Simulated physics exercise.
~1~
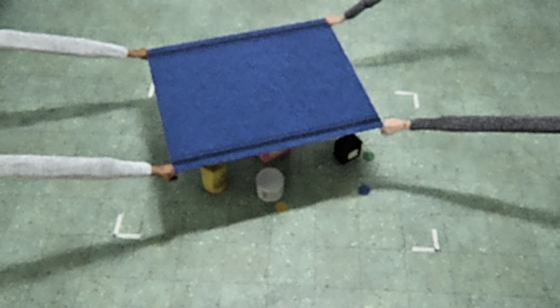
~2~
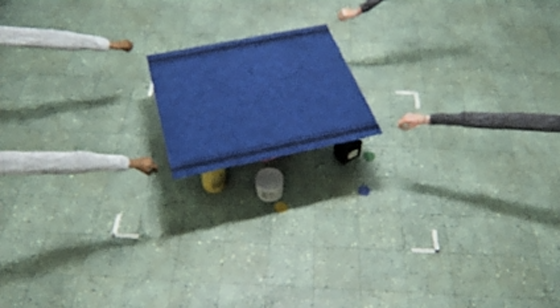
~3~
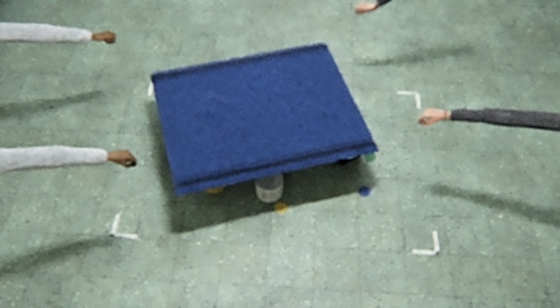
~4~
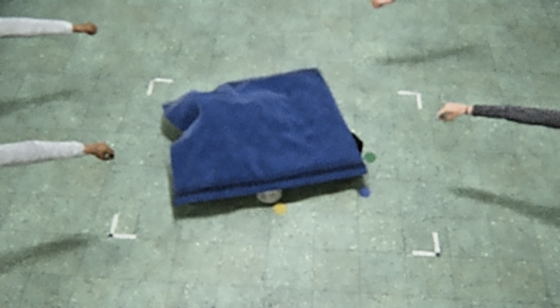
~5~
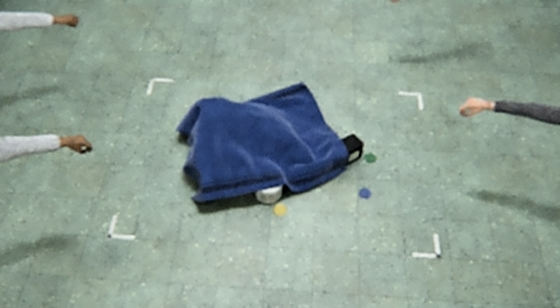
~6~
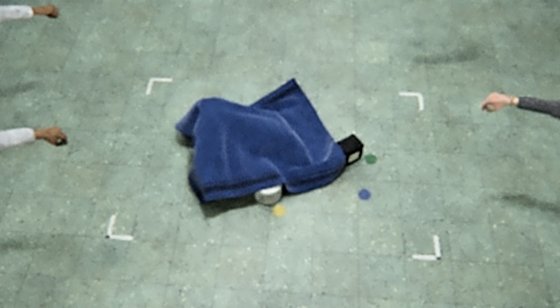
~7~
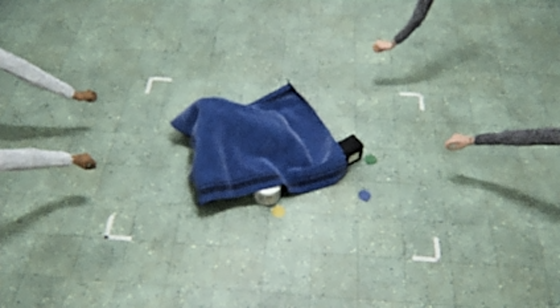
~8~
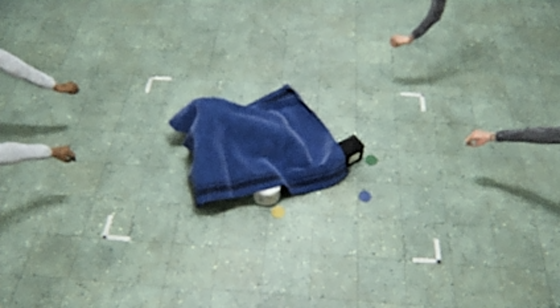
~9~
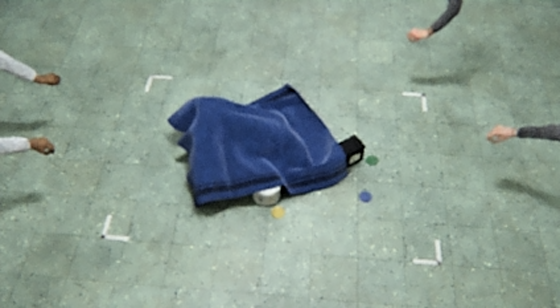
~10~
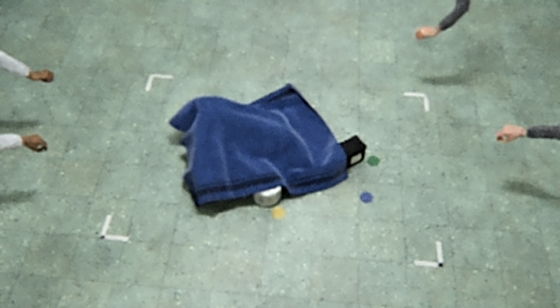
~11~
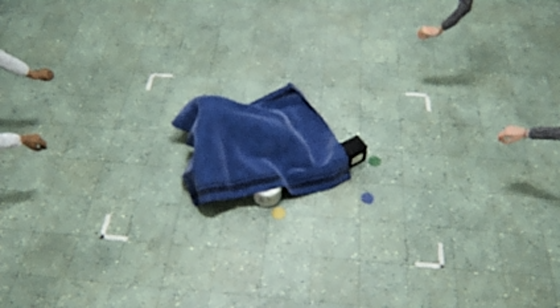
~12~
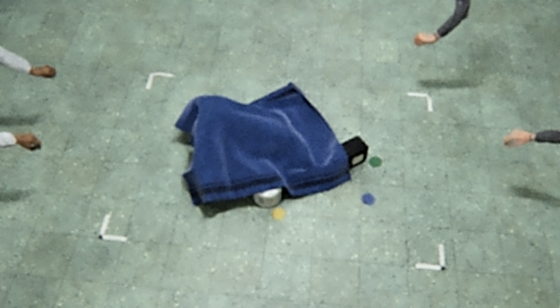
Four hands releasing a blue blanket, which drops and crumples over containers on a green floor, leaving a black box poking out.
